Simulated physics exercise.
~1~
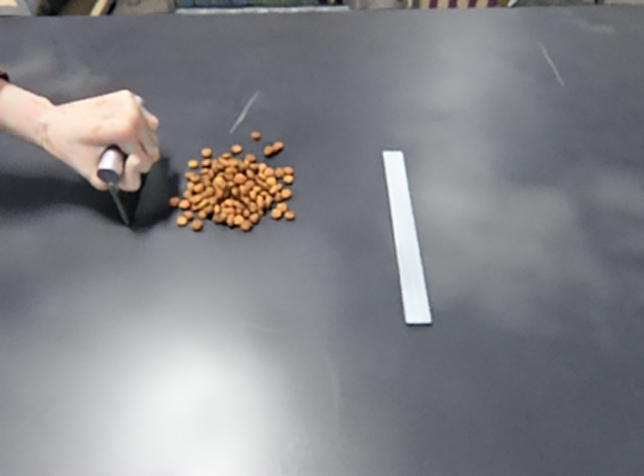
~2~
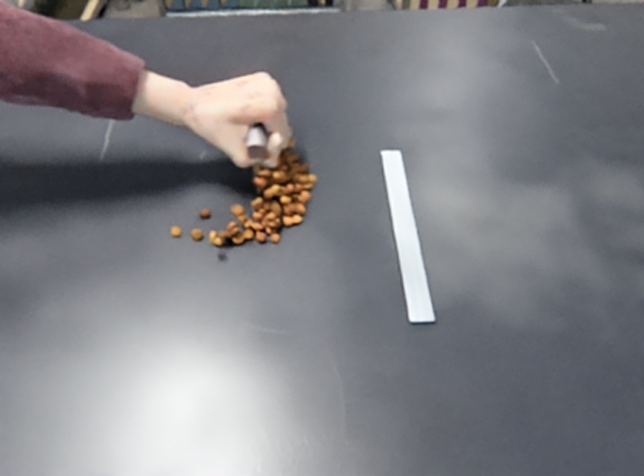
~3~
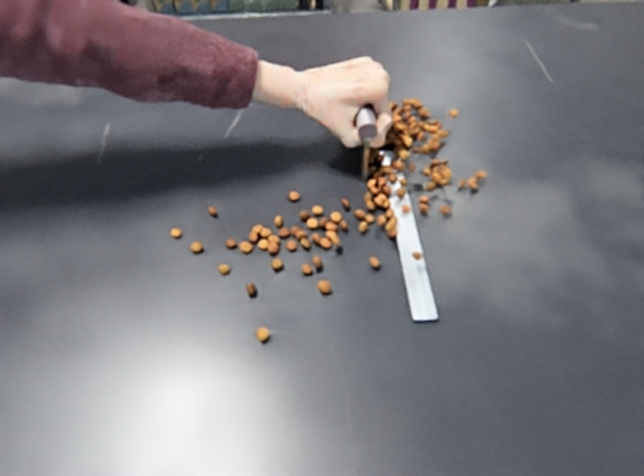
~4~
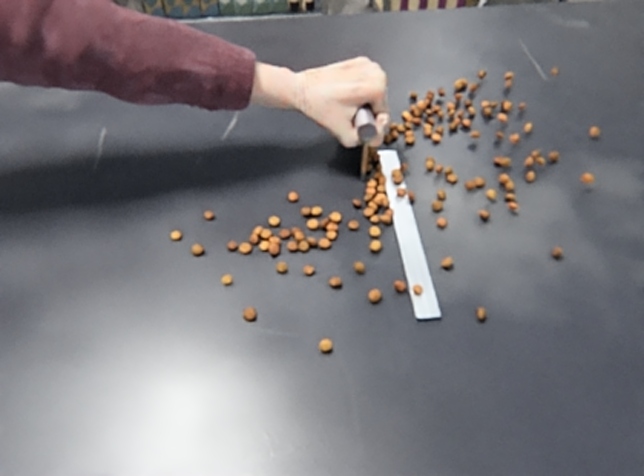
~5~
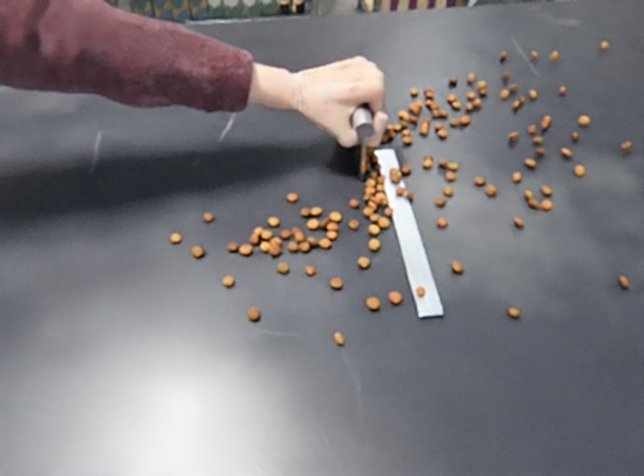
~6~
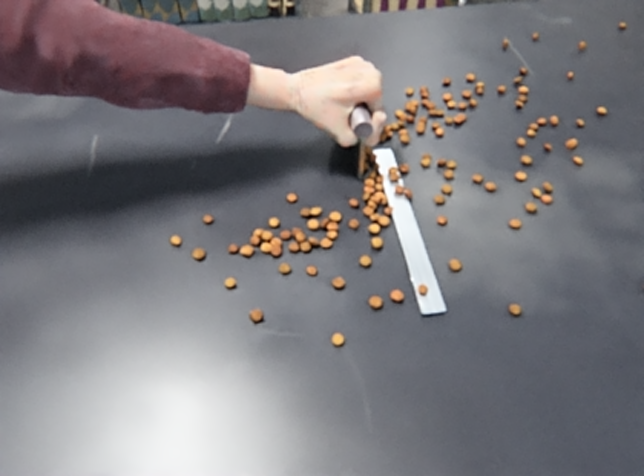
A hand in a maroon sleeve grips a scraper beside a loose heap of small brown kibble on a dark tabletop, with a pale, narrow strip lying farther right. It sweeps the blade to the right, pushing the heap along and leaving a few bits behind. The hand then stops near the top of the strip as the kibble bursts forward, scattering around and across it. Many pieces skid on over the right side of the table and spread widely. At the end the scraper stays still, with bits strewn on both sides and a few on the strip.
